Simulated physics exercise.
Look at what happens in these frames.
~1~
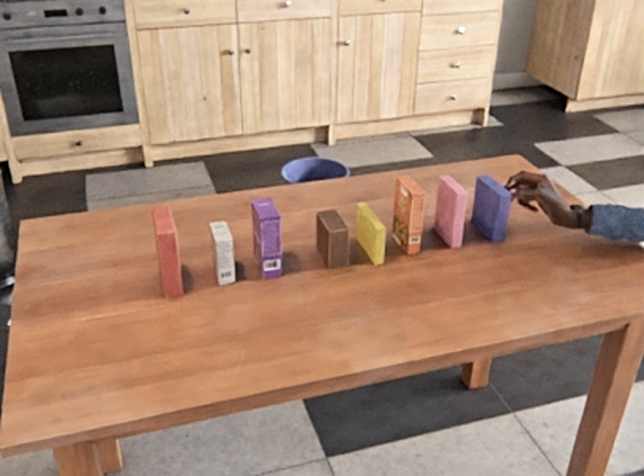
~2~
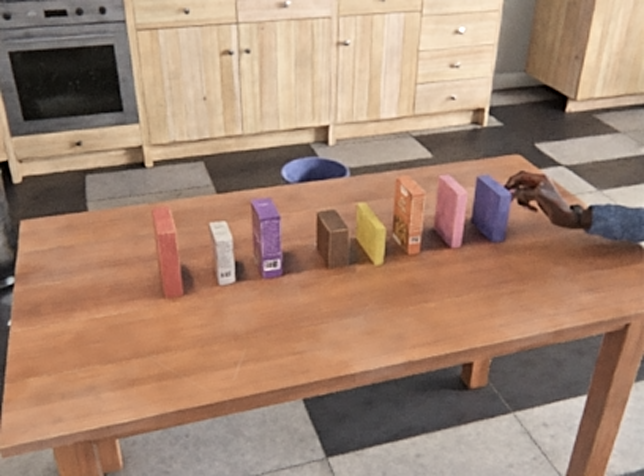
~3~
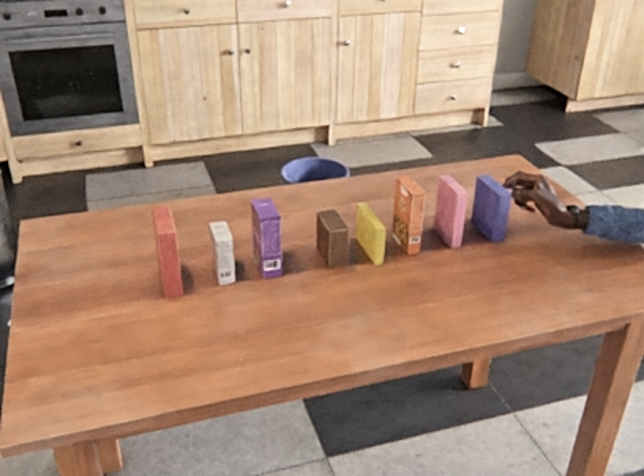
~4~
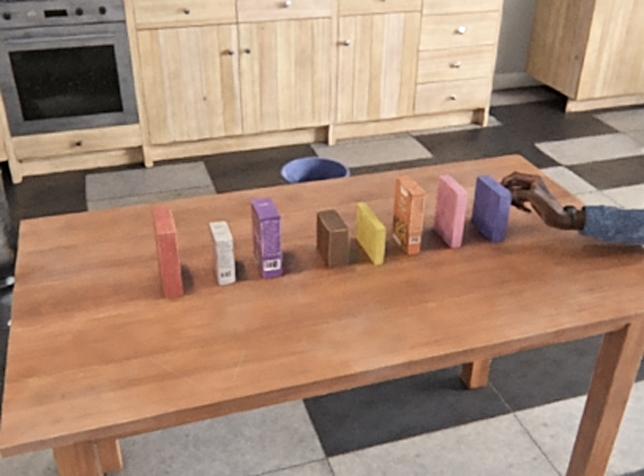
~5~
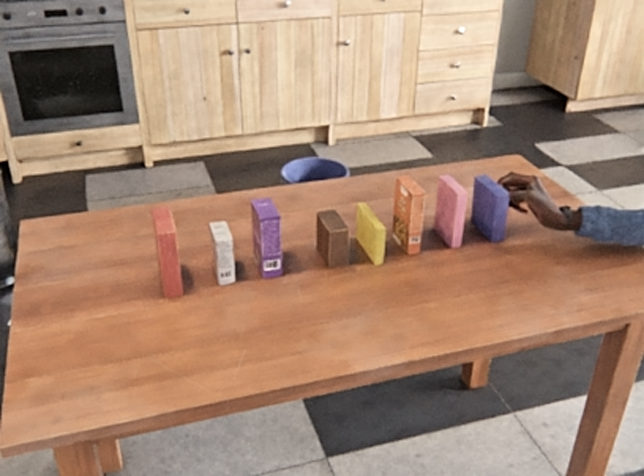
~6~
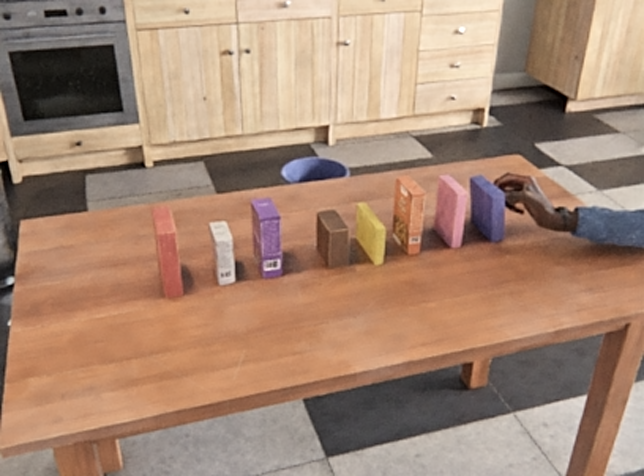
At first, a row of upright coloured blocks and packets stands on a wooden table in a kitchen, with a hand near the blue board at the right end. The hand moves slightly left to the blue board, then pushes it, and the board leans a little to the left while the others stay still.
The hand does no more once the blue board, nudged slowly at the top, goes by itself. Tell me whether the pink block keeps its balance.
It loses it and falls.
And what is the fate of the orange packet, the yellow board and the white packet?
Result - orange packet down, yellow board down, white packet up.
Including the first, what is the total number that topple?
Total count - 4.
Then, 0.50 s on from there, blue board 69° over; pink block turned 44° from how it was put near (428, 219); orange packet turned 13° from how it was put.
Then, 0.70 s on from there, blue board 76° over; pink block turned 73° from how it was put near (418, 230); orange packet turned 69° from how it was put; yellow board on its side.
In the end, toppled on the table, yellow board, orange packet and pink block; the other 3 unmoved. At the end, from the last picture's camera, pink block near (418, 231).
